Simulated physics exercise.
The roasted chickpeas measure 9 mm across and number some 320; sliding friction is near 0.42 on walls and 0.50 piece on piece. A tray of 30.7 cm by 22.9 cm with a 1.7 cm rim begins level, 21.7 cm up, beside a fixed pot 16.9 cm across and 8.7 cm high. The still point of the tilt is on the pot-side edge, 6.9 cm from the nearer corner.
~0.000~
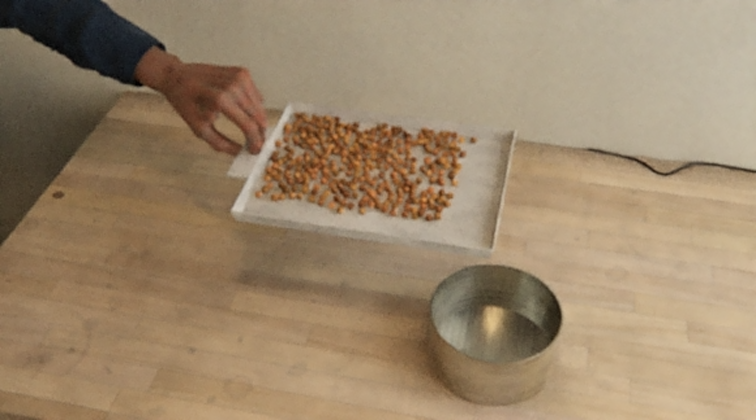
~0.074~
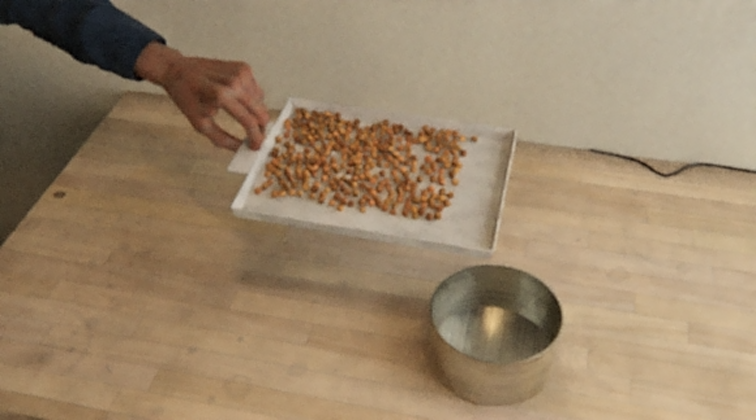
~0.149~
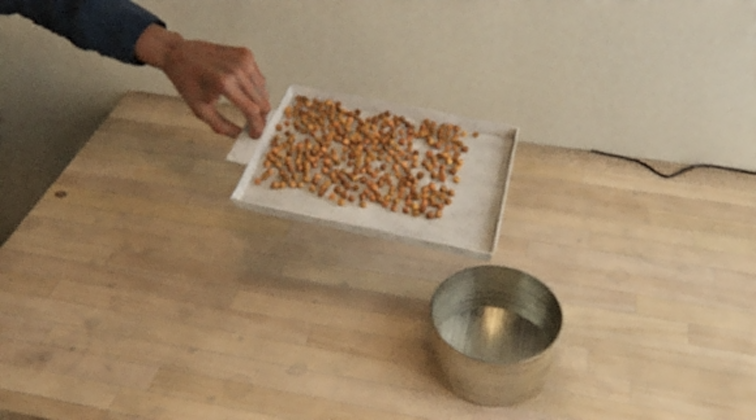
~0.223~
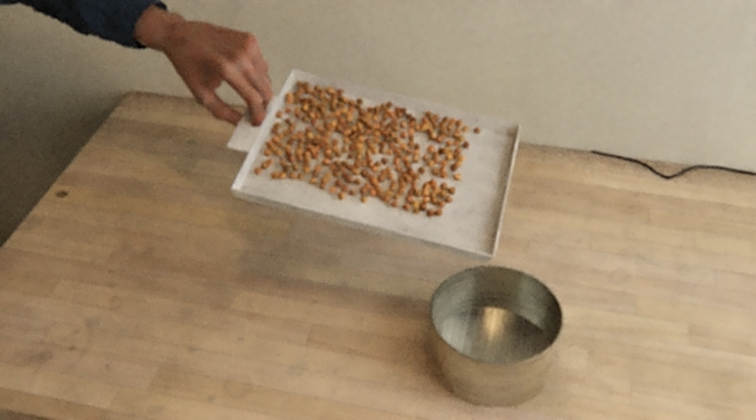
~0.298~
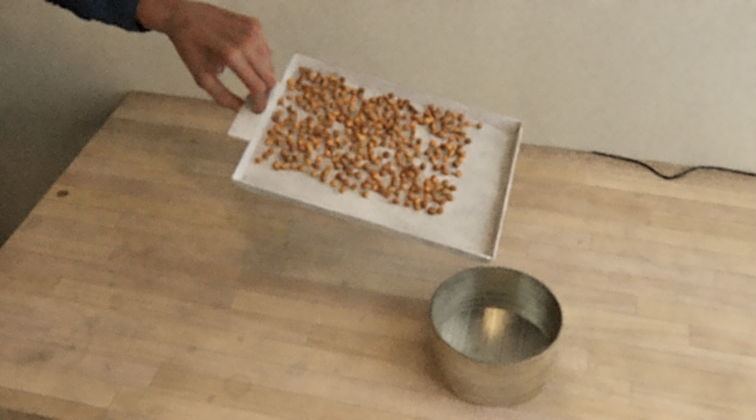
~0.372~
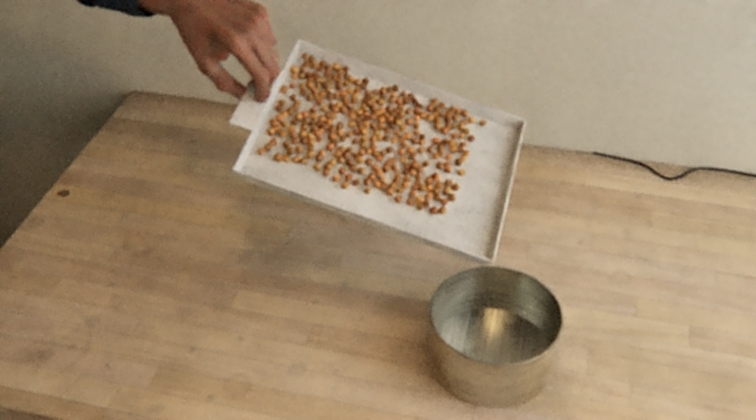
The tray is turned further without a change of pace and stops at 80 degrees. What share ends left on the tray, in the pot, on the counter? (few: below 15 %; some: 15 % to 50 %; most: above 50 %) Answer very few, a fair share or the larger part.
Tray: The larger part, pot: A fair share, counter: Very few.
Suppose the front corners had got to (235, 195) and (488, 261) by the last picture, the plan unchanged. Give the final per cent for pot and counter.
Pot 50, counter 35.
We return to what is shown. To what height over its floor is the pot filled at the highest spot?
Roughly 2.0 cm.
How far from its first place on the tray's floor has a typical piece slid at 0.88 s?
About 15 cm.
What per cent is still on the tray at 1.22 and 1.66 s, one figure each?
In turn: 80, 70.
After 0.88 s, tilt 47 degrees; the tray holds 100 %, the pot 0 %.
After 1.22 s, tilt 67 degrees; the tray holds 80 %, the pot 10 %.
After 1.66 s, tilt 80 degrees; the tray holds 70 %, the pot 25 %.
At rest (2.3 s), tray 65 %, pot 30 %, counter 5 %.
